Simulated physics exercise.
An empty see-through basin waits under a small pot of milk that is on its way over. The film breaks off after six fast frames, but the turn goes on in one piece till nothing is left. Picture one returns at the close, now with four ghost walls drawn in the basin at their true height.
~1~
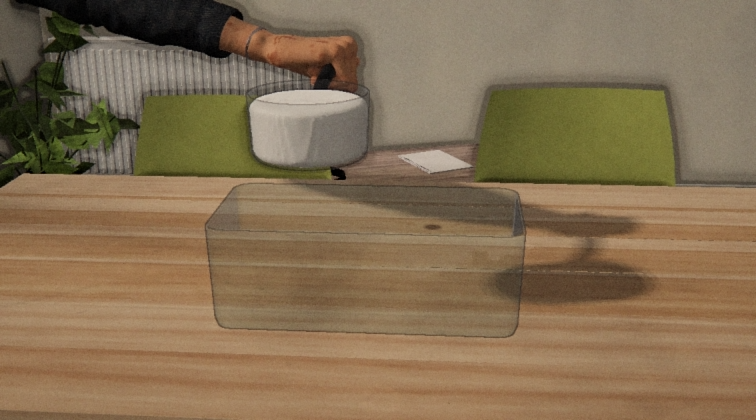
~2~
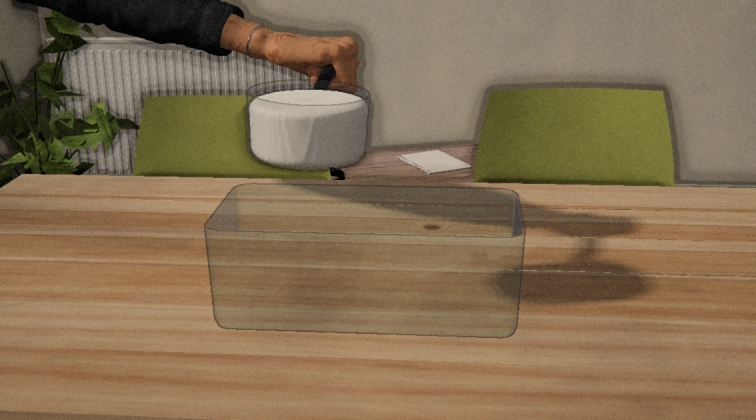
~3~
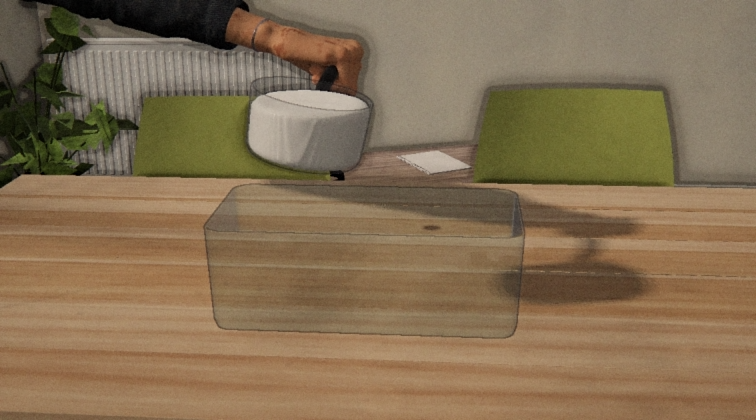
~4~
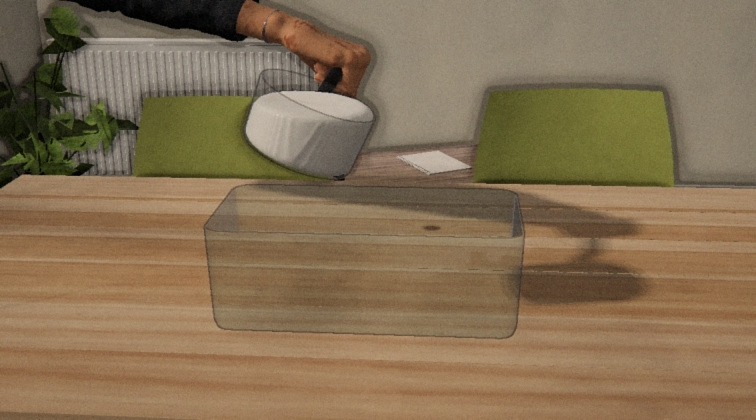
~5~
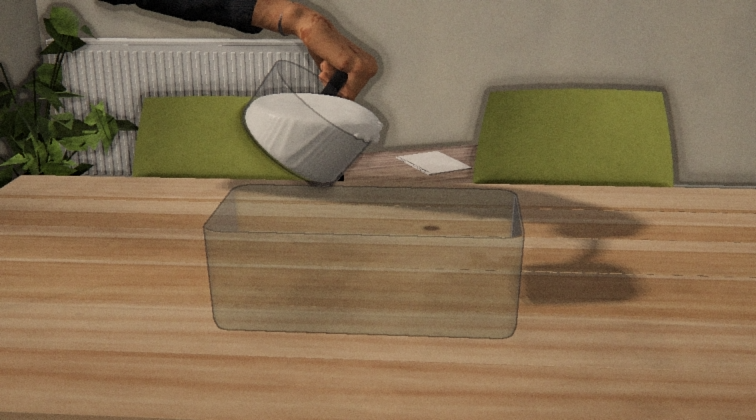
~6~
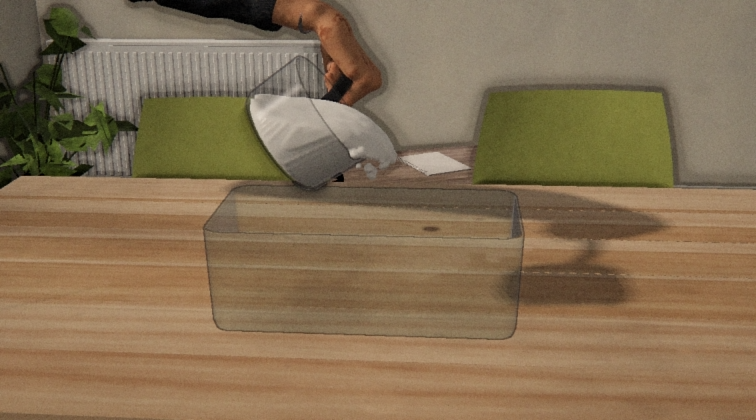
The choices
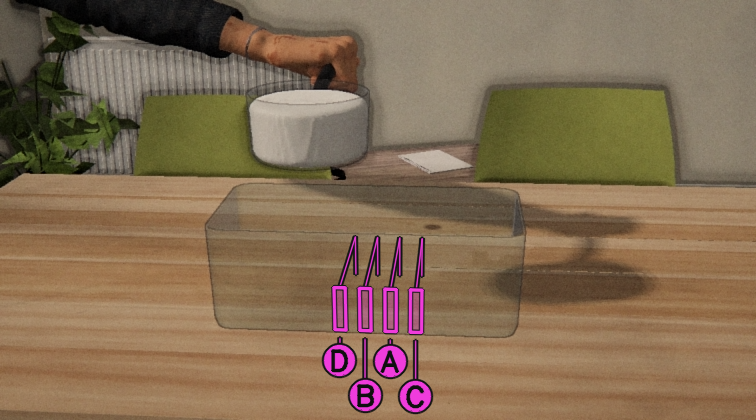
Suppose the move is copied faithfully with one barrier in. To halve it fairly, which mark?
A works best here.
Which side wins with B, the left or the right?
The right one.
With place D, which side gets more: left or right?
The right side.
On the marked copy, A at (390, 339); B at (365, 339); C at (415, 340); D at (339, 338).
If A is chosen, about 51 % ends left of the wall and 47 % right of it; 3 % is lost outside.
If B is chosen, about 25 % ends left of the wall and 73 % right of it.
If C is chosen, about 79 % ends left of the wall and 19 % right of it.
If D is chosen, about 7 % ends left of the wall and 91 % right of it.
